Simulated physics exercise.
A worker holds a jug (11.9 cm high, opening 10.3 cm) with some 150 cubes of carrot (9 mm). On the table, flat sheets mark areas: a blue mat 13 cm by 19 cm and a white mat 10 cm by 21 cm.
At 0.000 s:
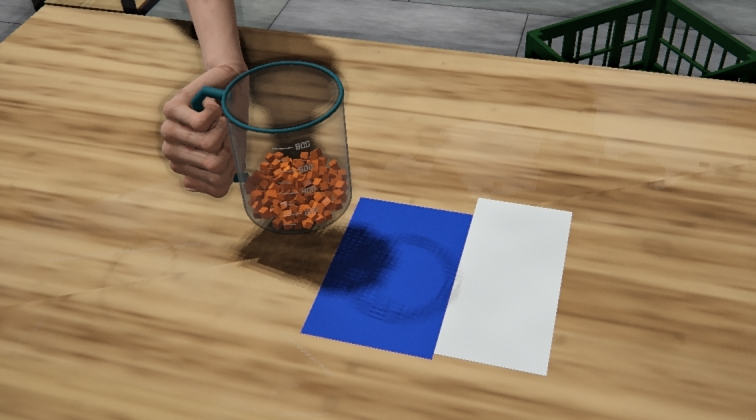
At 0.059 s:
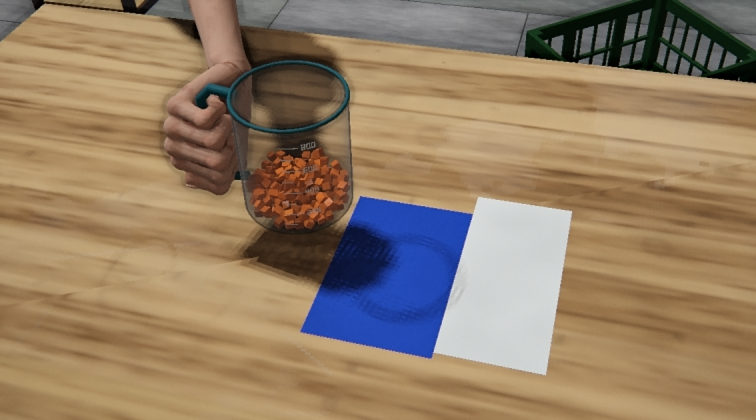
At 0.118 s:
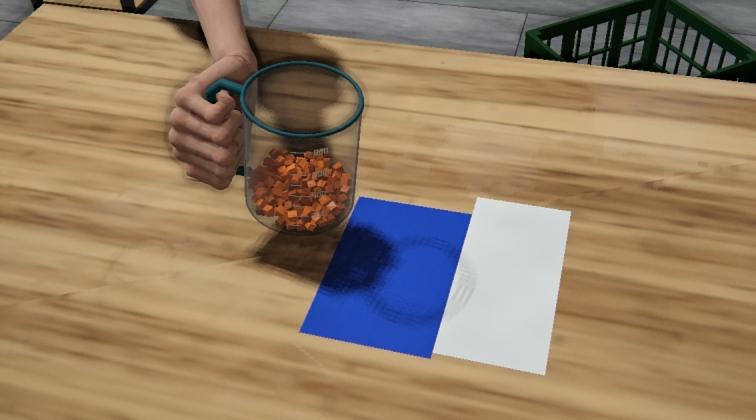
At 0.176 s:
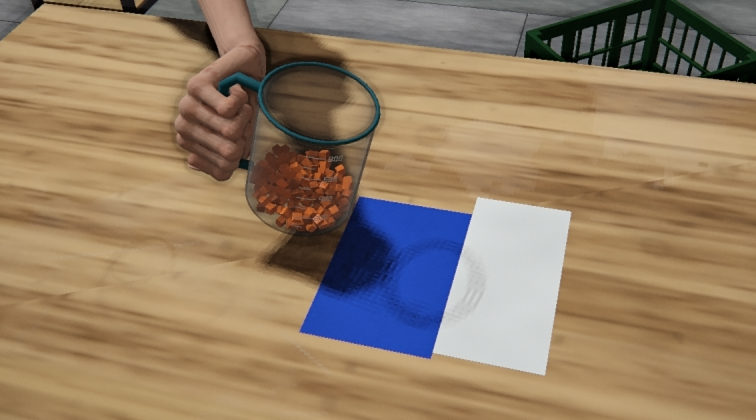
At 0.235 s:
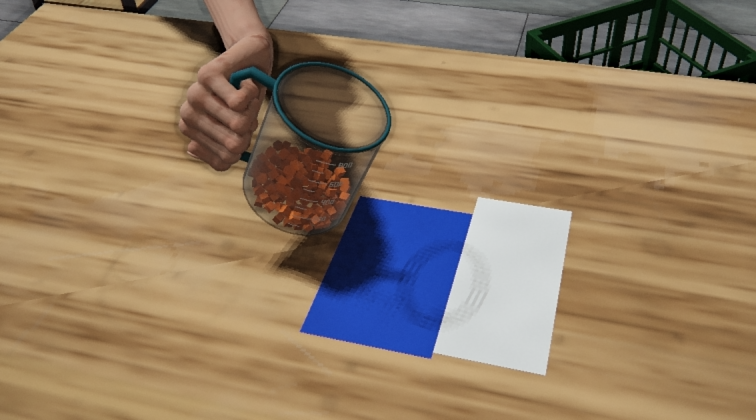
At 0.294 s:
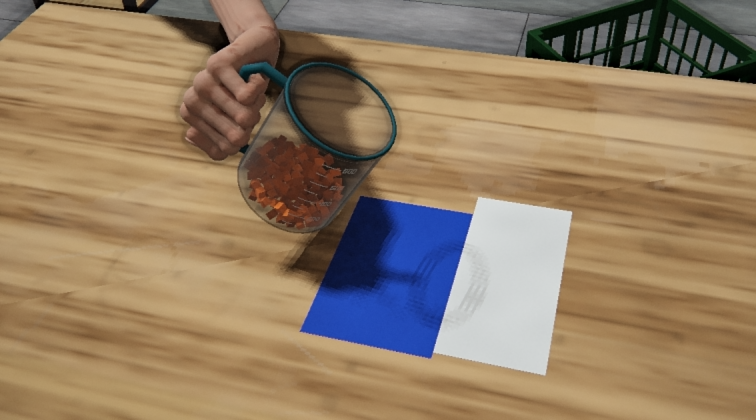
In this clip, a hand holds a clear jug of small orange cubes by its teal handle beside adjoining blue and white mats on a wooden table, then shifts it slightly right and tilts it rightward.
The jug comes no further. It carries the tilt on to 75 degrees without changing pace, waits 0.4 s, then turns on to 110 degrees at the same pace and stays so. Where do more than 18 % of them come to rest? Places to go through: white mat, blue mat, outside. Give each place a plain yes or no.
Place by place: White mat no, blue mat yes, outside no.
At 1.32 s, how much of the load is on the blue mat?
Some 0 per cent.
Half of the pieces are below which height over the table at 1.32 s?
Roughly 10 cm.
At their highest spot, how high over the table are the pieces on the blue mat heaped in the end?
It reaches about 2.0 cm above the table.
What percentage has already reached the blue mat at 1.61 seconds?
Roughly 10 percent so far.
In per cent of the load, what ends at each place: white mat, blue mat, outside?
White mat: 10; blue mat: 70; outside: 5.
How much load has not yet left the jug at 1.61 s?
Share remaining: Approx. 90 %.
Then, at 0.69 s, tilt 75 degrees; jug 100 %; middle of all pieces on or above the table near (281, 168).
After 1.02 s, tilt 75 degrees; jug 100 %; middle of all pieces on or above the table near (283, 170).
After 1.32 s, tilt 100 degrees; jug 100 %; middle of all pieces on or above the table near (272, 156).
Then, at 1.61 s, tilt 110 degrees; blue mat 10 %, jug 90 %; middle of all pieces on or above the table near (305, 177).
At rest (3.5 s), blue mat 70 %, jug 15 %, outside 5 %, white mat 10 %.
